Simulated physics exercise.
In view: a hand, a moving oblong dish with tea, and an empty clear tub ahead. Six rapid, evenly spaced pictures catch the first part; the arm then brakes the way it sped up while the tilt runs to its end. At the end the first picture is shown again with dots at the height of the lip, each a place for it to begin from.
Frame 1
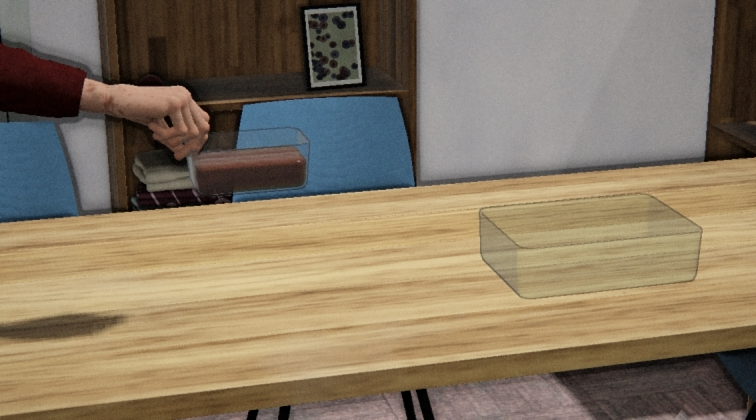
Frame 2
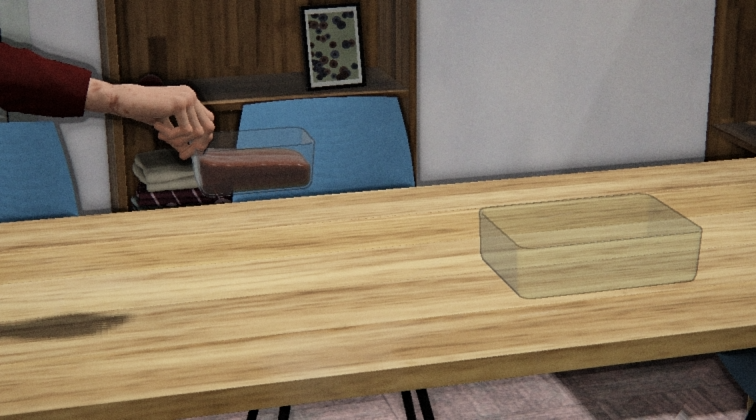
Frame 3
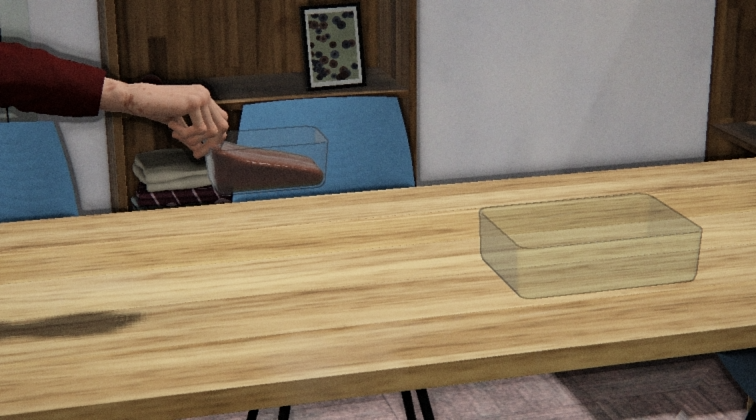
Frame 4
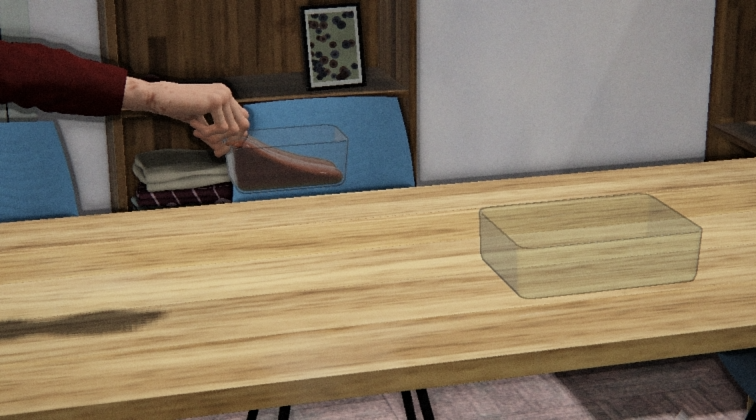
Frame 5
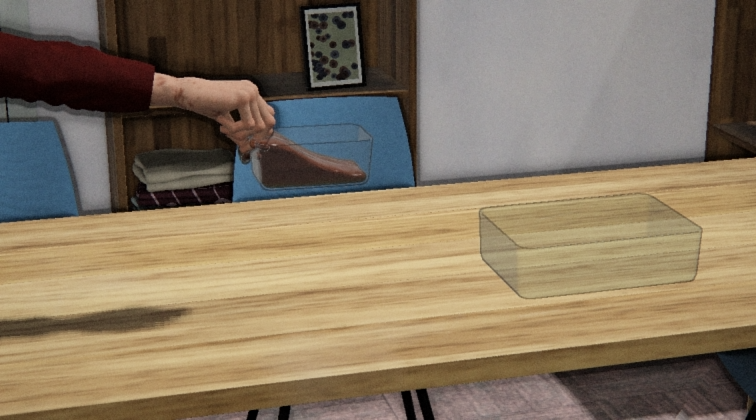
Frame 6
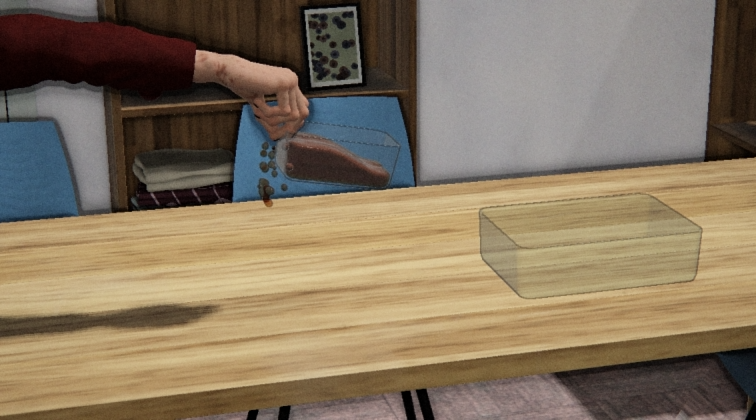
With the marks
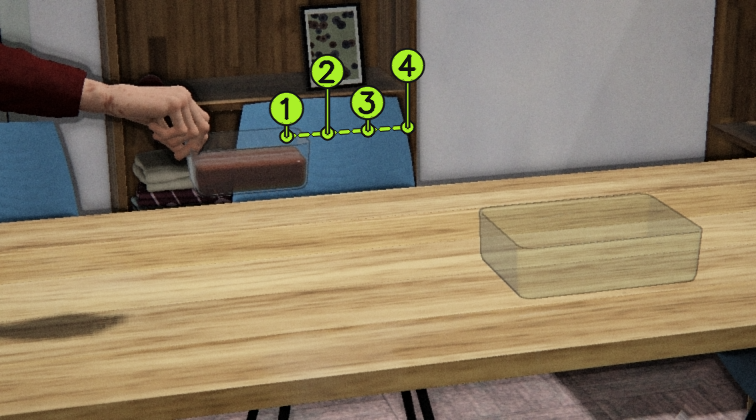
A hand in a dark red sleeve carries a clear oblong dish of reddish-brown tea rightward over the far side of a long wooden table, seen from slightly above by a still camera. Blue chairs, wooden shelves with folded cloths and a speckled picture stand behind, and an empty clear tub sits at right. The tea heaps, slopes and sloshes, then drops spill over the dish's left rim as it tilts slightly.
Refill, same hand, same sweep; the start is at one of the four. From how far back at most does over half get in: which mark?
2.
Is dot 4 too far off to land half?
No.
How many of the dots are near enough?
Three of them.
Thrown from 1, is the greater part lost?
Yes.
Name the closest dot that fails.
That is dot 1.
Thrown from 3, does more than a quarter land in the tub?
Yes, clearly.
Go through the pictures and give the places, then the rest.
Upright, lip at (303, 135); tub from (517, 299) to (695, 279); nothing has left yet.
Upright, lip at (308, 134); nothing has left yet.
Upright, lip at (321, 133); nothing has left yet.
Upright, lip at (341, 132); tea is over the rim, down to (225, 142).
Upright, lip at (365, 131); tea is over the rim, down to (245, 161).
Tipped about 11°, lip at (393, 138); tea is over the rim, down to (268, 202).
On the marked copy, 1 at (286, 136); 2 at (327, 133); 3 at (367, 130); 4 at (407, 127).
Choosing 1, about 35 % lands in the tub, 59 % falls short and 5 % goes beside or beyond.
Choosing 2, about 66 % lands in the tub, 26 % falls short and 8 % goes beside or beyond.
Choosing 3, about 76 % lands in the tub, 15 % falls short and 9 % goes beside or beyond.
Choosing 4, about 87 % lands in the tub, 6 % falls short and 7 % goes beside or beyond.
